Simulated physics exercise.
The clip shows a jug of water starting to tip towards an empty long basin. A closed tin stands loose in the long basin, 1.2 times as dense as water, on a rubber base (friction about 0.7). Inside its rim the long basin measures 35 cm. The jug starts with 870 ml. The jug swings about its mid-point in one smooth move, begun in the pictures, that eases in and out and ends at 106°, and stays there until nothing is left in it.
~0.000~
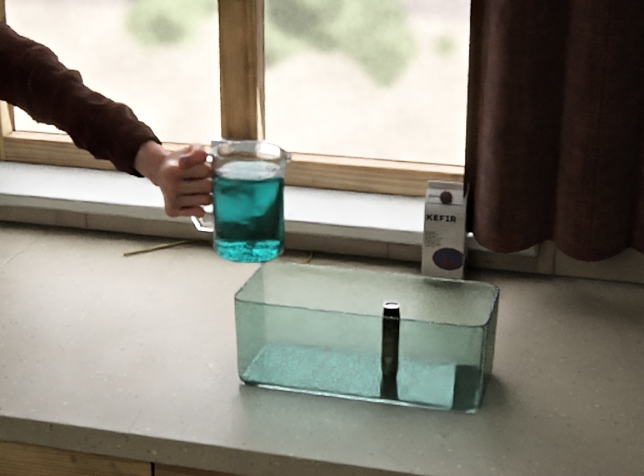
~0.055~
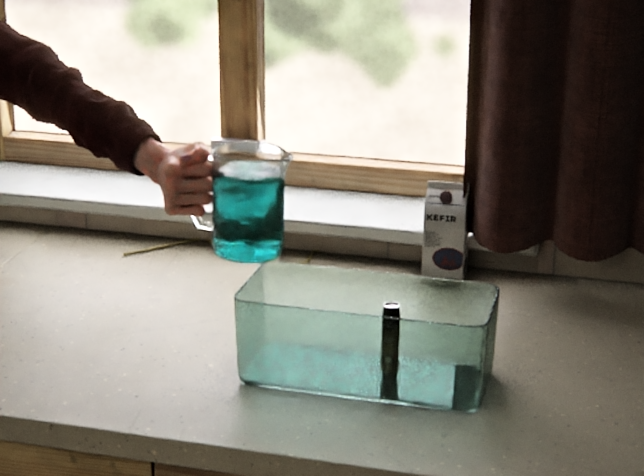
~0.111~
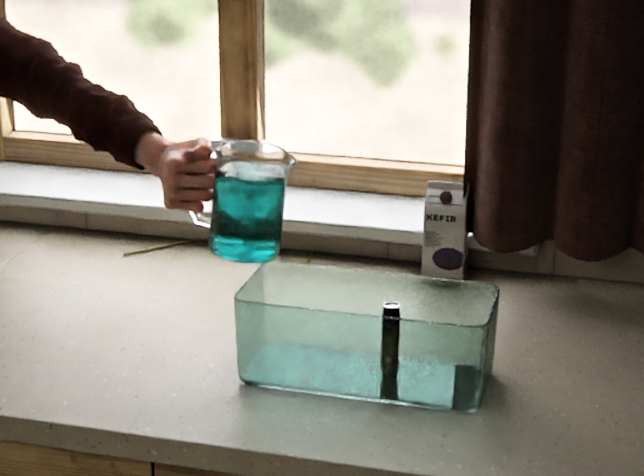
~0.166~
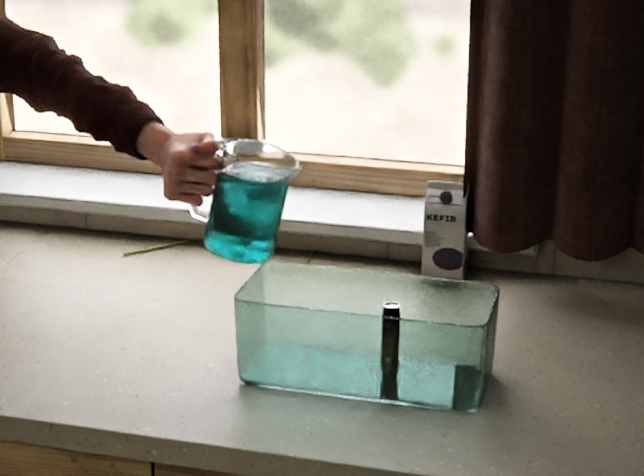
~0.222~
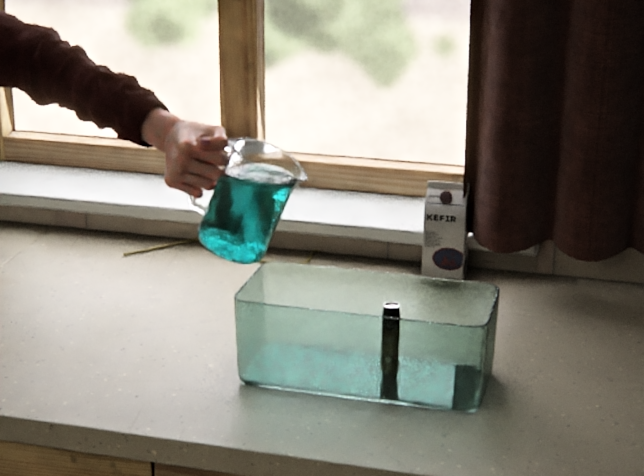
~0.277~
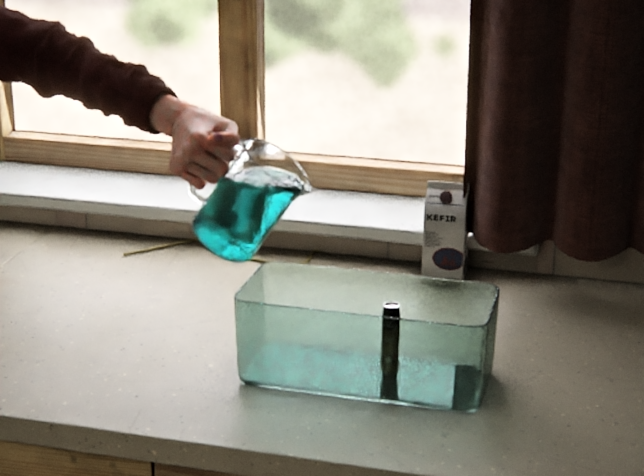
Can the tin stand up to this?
It keeps standing.
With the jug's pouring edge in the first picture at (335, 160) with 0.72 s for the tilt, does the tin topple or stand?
Then it goes over.
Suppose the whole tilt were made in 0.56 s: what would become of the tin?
The tin remains upright.
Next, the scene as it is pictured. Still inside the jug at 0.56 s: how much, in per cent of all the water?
About 72 per cent.
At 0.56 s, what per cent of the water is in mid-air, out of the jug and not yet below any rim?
Some 18 per cent.
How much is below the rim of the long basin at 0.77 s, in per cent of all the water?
Near 58 in a hundred.
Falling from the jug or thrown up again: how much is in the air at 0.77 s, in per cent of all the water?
Some 16 per cent.
By 0.56 s the tilt is 94° and 72 per cent is still to pour; the tin stands where it began.
By 0.77 s the tilt is 106° and 27 per cent is still to pour; the tin stands where it began.
By 0.98 s the tilt is 106° and 6 per cent is still to pour; the tin stands where it began.
By 1.22 s the tilt is 106° and 1 per cent is still to pour; the tin stands where it began.
At rest the tin stands where it began.
